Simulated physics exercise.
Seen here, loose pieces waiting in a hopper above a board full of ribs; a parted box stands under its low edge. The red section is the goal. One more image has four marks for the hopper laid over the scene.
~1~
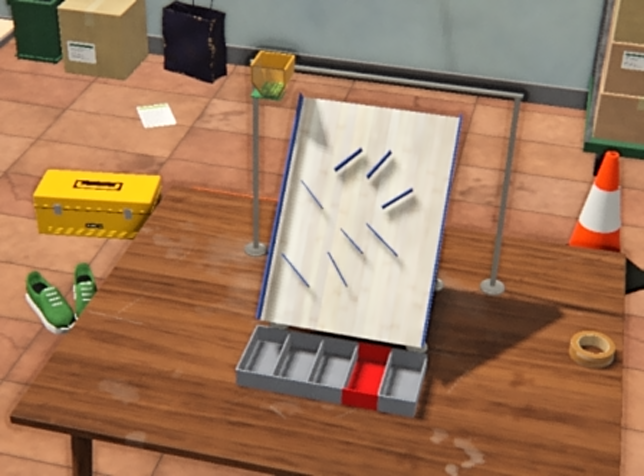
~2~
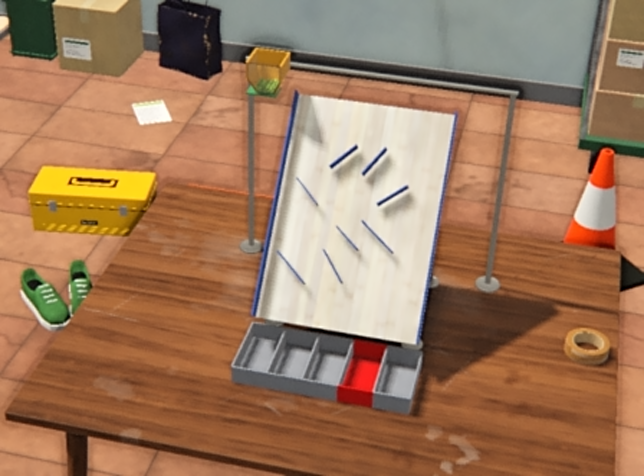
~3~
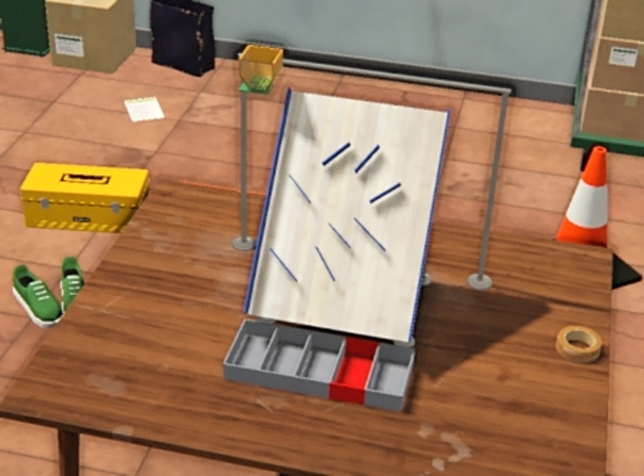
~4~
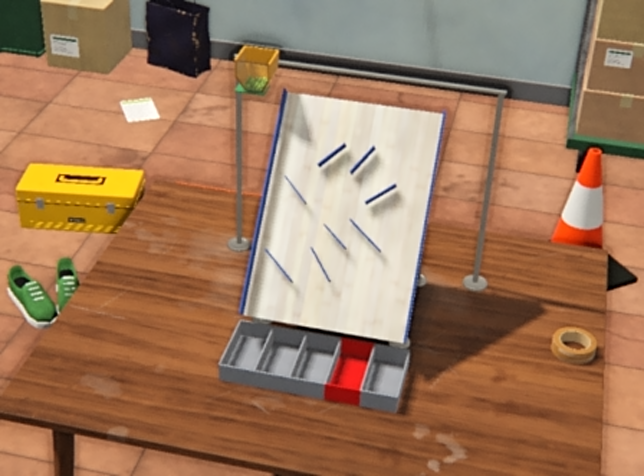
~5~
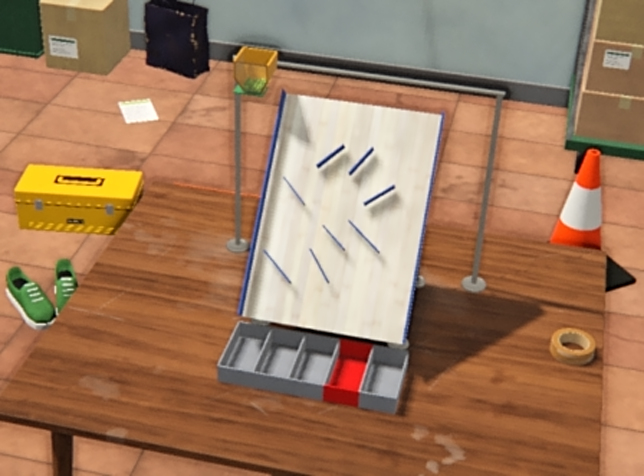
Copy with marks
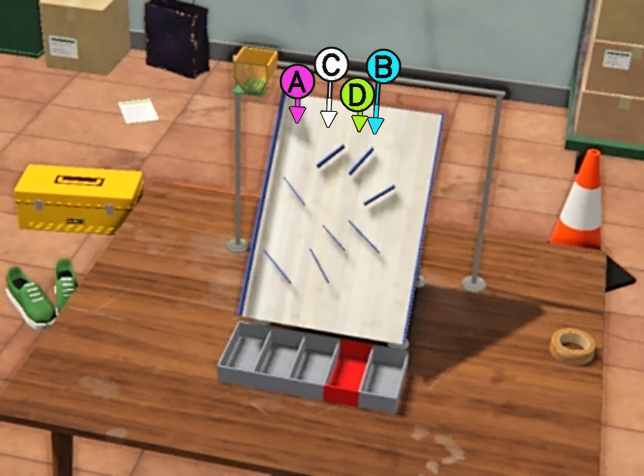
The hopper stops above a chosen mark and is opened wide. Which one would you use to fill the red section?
C works best here.
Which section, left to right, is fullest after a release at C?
It is the fourth one.
On the marked copy, mark A meets the board at (297, 116); mark B meets the board at (374, 128); mark C meets the board at (328, 121); mark D meets the board at (359, 125).
With A, about a quarter in the red section, about two thirds in other sections, a small part outside the box.
With B, about half in the red section, about half in other sections, a stray few outside the box.
With C, most in the red section, about a quarter in other sections, a stray few outside the box.
With D, about a third in the red section, about half in other sections, a small part outside the box.
